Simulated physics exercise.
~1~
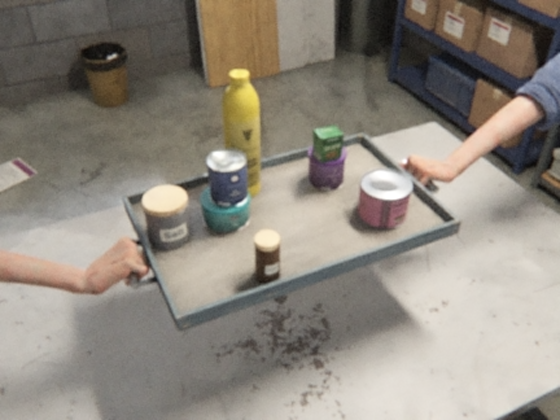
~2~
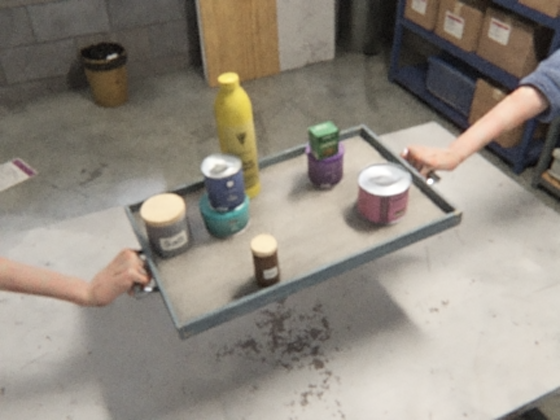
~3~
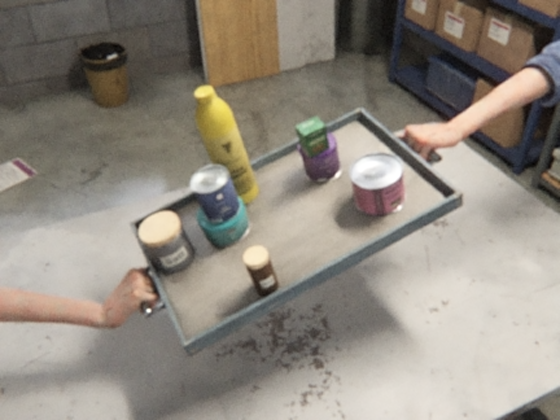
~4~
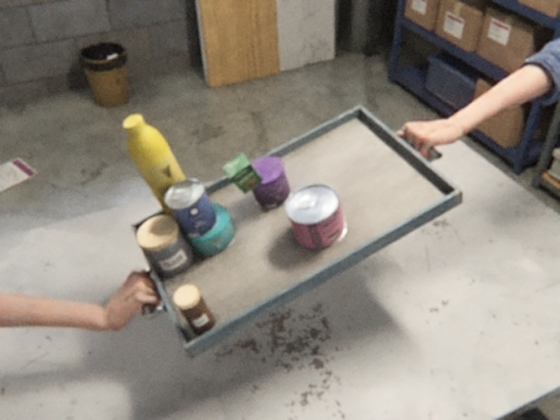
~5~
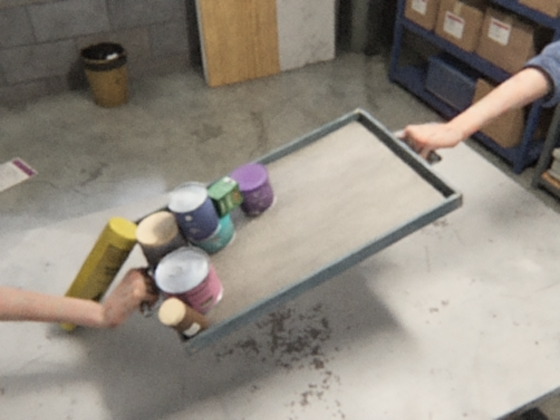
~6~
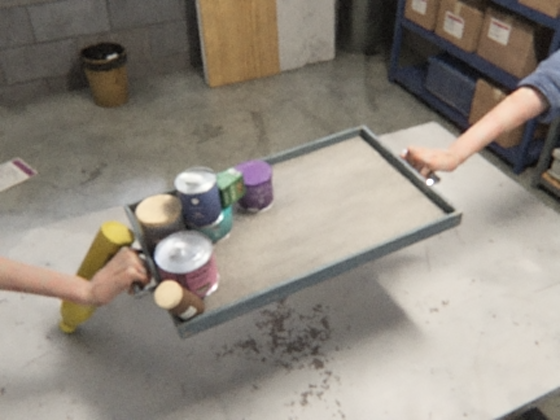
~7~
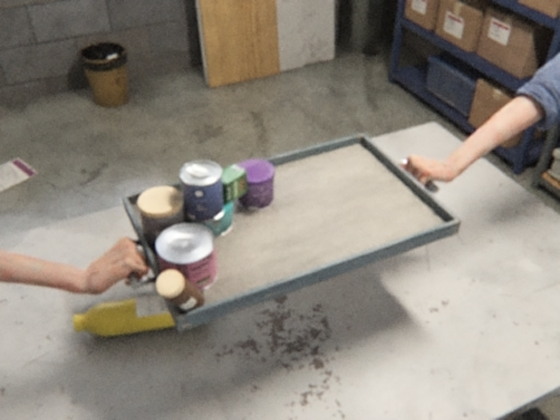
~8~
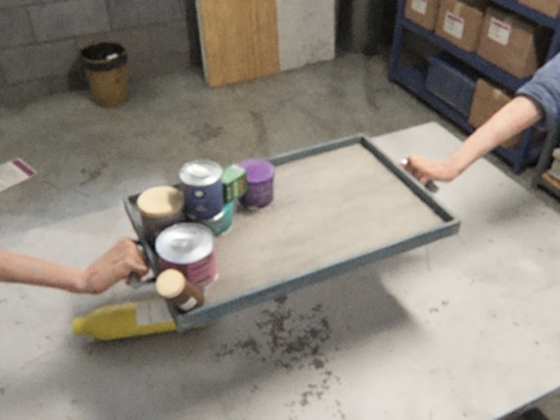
In a concrete-floored storage room, two hands tilt a loaded tray down to the left above a table, sending tins, tubs and a green carton sliding together; the yellow bottle topples over the edge, and the tray levels partway, leaving the bottle lying on the table and the rest aboard.
